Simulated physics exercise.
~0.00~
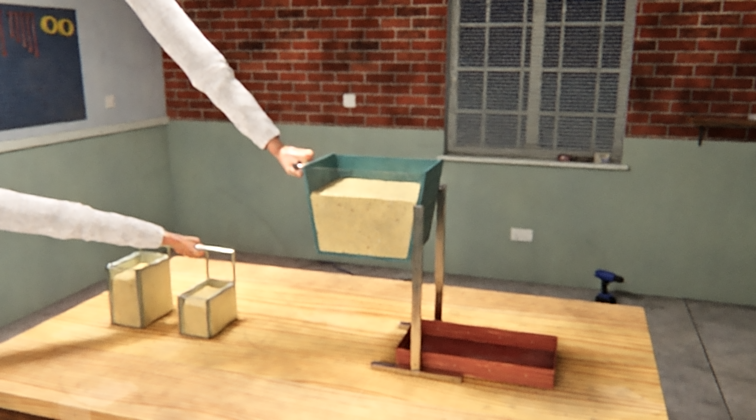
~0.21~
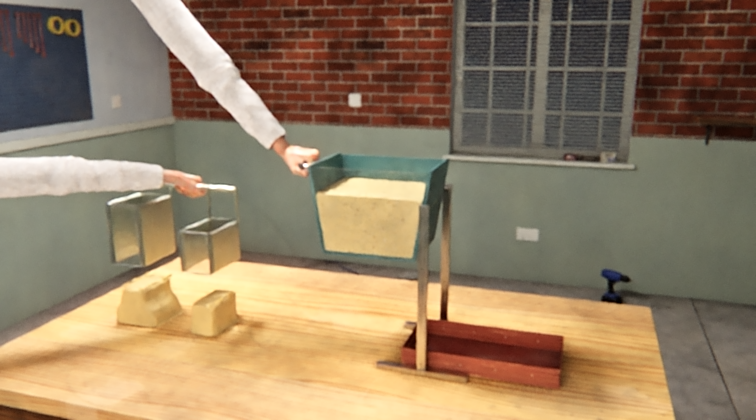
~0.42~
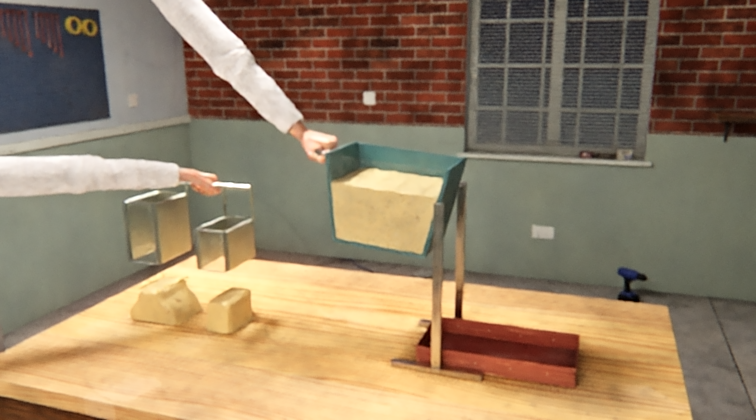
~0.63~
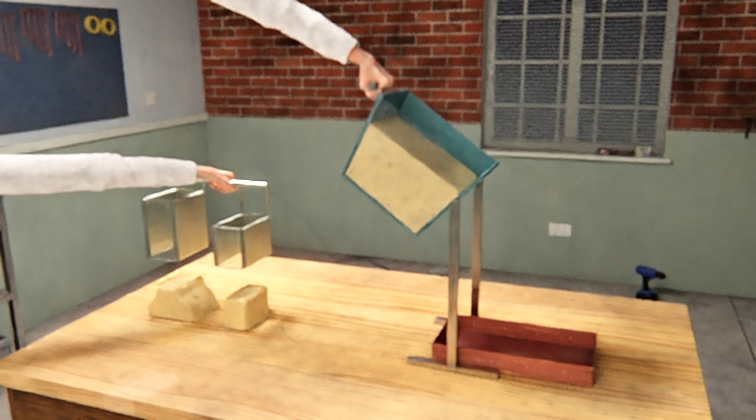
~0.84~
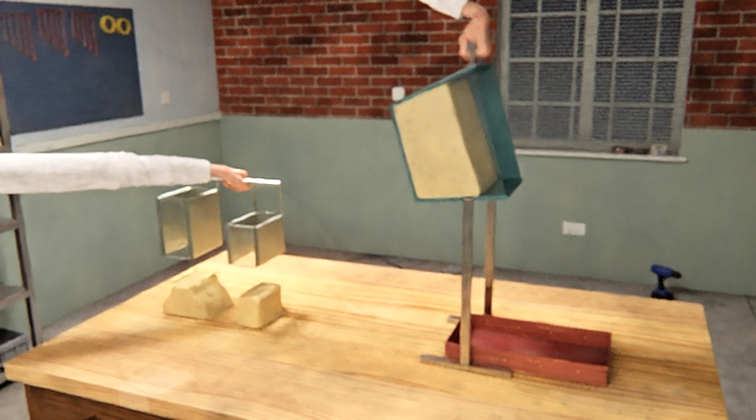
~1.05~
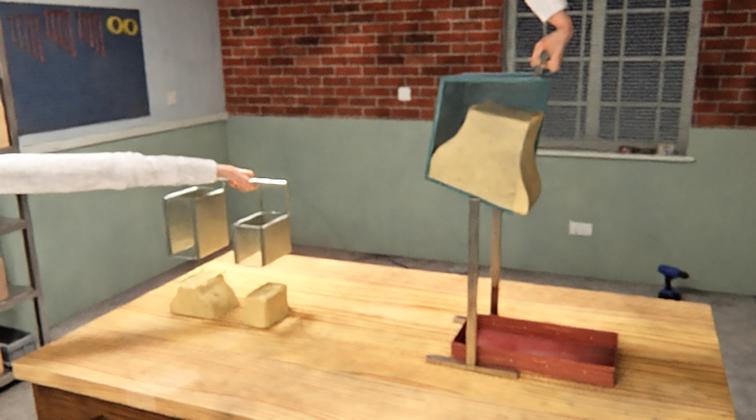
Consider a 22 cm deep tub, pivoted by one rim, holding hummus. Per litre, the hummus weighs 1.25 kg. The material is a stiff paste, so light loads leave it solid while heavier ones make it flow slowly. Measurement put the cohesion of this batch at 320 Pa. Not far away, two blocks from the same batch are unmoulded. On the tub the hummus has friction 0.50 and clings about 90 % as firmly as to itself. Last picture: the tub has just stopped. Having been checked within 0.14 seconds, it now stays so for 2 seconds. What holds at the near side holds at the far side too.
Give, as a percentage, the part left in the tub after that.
I would say roughly 0 per cent is left.
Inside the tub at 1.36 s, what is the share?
I'd say close to 25 %.
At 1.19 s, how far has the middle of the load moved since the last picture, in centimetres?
About 14 cm.
After 1.19 s, the tub is at 100 degrees and holds 44 %.
After 1.36 s, the tub is at 100 degrees and holds 24 %.
After 1.53 s, the tub is at 100 degrees and holds 16 %.
After 1.70 s, the tub is at 100 degrees and holds 8 %.
After 3.05 s, at the end, the tub is at 100 degrees and holds 0 %.
